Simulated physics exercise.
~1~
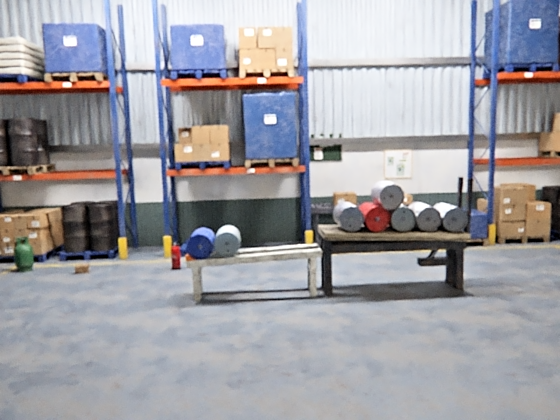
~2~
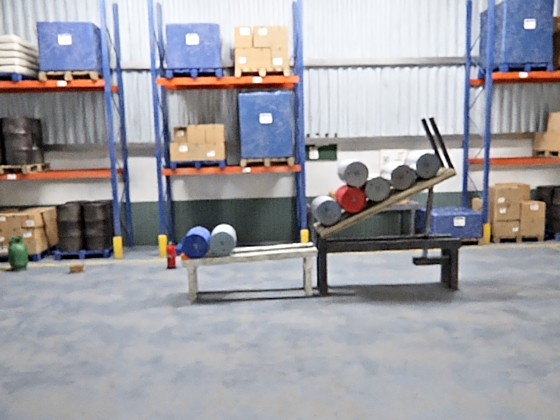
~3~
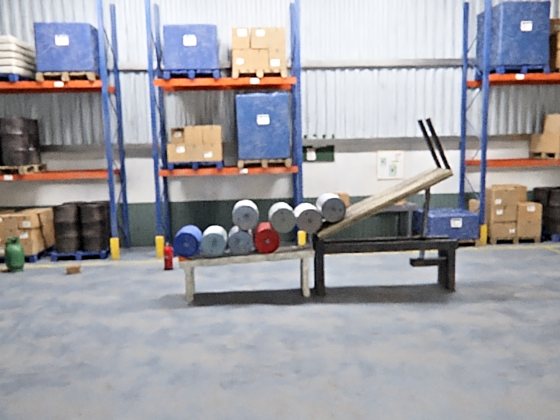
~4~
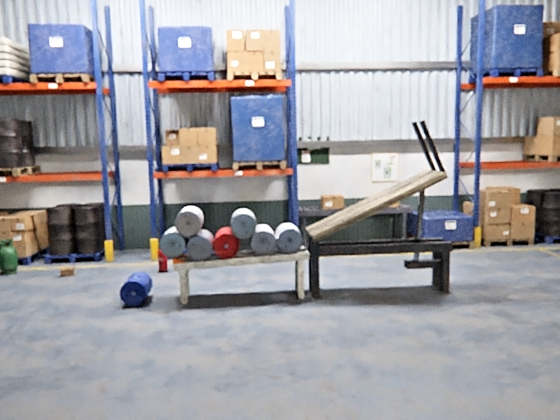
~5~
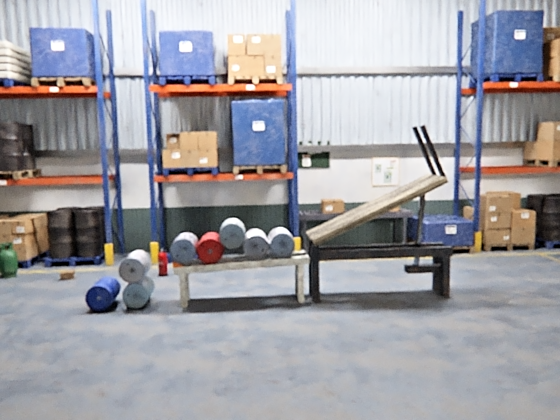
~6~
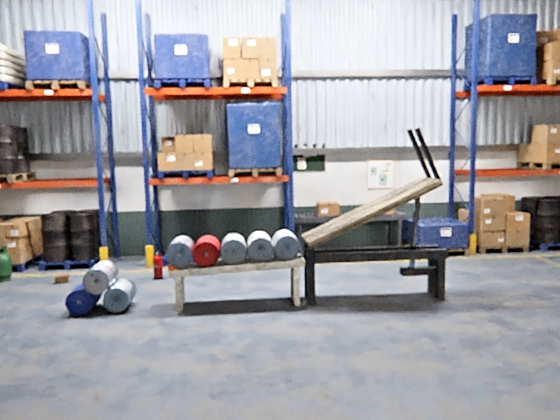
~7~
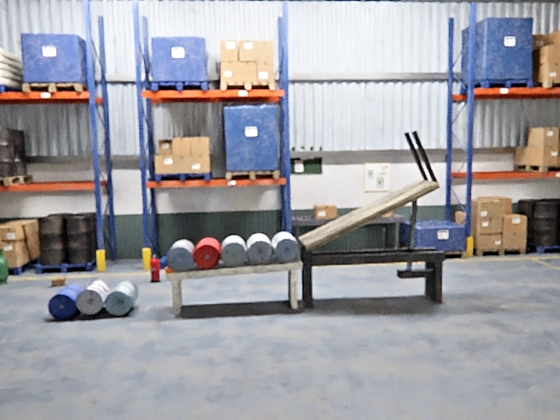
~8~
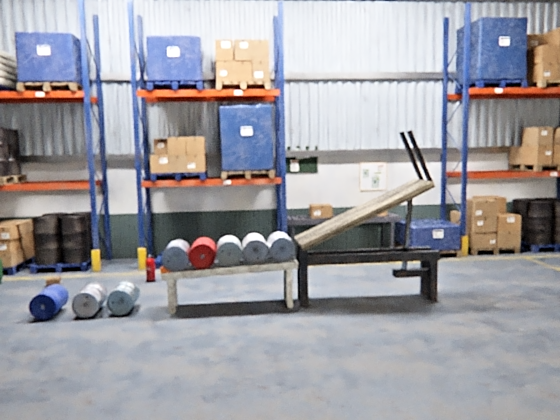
A row of grey kegs and a red one lies on a dark wooden table in a warehouse, seen end-on, with a blue and a grey keg on the lower, pale bench to its left. The tabletop tilts up at its right end, and its kegs roll down leftward onto the bench. They crowd against those already there, and the blue keg drops off the bench's left end to the floor. Two grey ones follow, piling up beside it before spreading out. Five kegs stay on the bench, the red one second from the left, while the top remains tilted.
